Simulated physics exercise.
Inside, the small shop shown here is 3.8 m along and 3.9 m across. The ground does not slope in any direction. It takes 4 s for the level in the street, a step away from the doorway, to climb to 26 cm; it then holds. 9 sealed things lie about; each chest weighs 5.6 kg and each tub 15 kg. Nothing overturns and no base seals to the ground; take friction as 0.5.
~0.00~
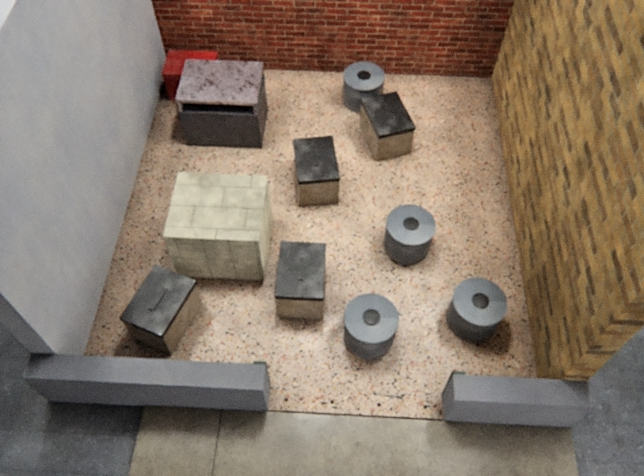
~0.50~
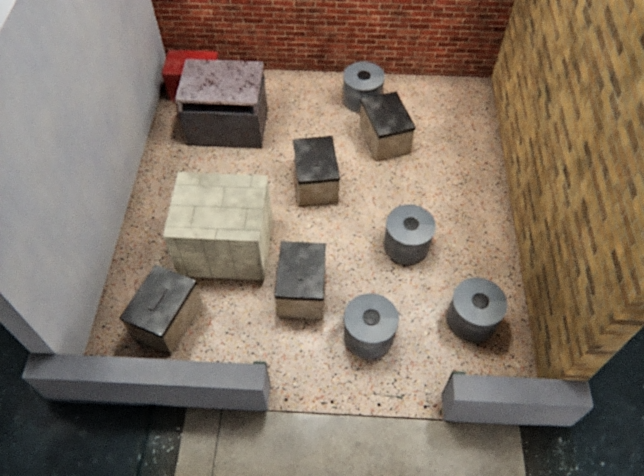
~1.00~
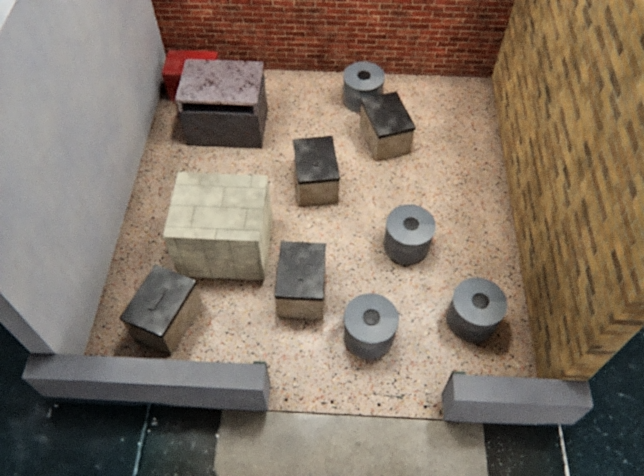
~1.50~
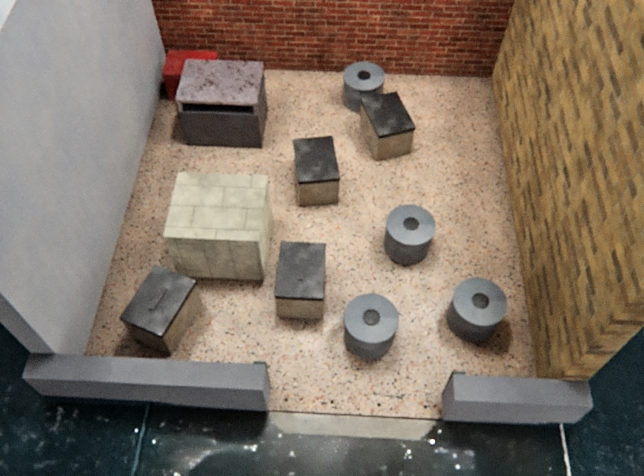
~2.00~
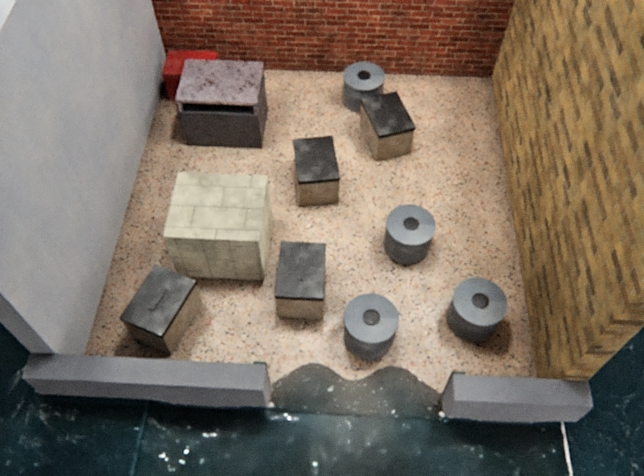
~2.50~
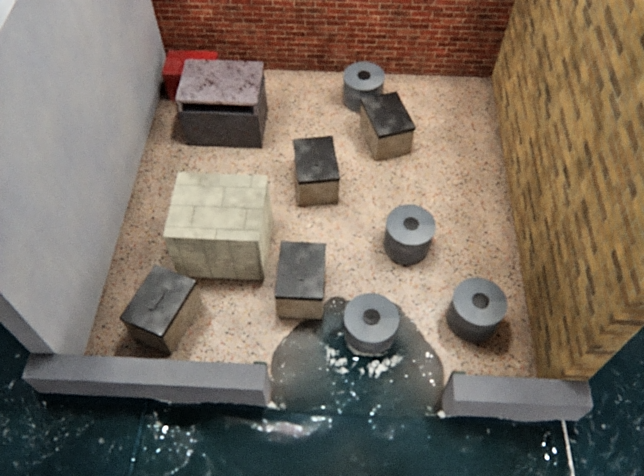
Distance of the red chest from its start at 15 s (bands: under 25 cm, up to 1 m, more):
Under 25 cm.
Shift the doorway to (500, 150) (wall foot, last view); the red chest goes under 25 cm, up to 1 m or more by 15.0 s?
Red chest: No real movement.
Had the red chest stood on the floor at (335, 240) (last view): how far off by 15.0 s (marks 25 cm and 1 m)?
I'd say it goes a long distance.
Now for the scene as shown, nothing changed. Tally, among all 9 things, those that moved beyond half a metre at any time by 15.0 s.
By my count, 7.
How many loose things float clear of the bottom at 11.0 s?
The number is 9.
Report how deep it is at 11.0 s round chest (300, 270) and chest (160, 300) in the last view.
About 20 and 9 cm.
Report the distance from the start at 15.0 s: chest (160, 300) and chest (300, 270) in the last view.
Respectively 200 and 250 cm.
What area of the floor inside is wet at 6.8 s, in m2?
That flooded area is roughly 13 m2.
After 3.5 s the red chest is near (190, 63), 0.0 m from its start, aground; 0 afloat.
After 6.8 s the red chest is near (181, 65), 0.1 m from its start, afloat; 8 afloat.
After 11.0 s the red chest is near (179, 56), 0.1 m from its start, afloat; 9 afloat.
After 15.0 s the red chest is near (179, 53), 0.1 m from its start, afloat; 9 afloat.
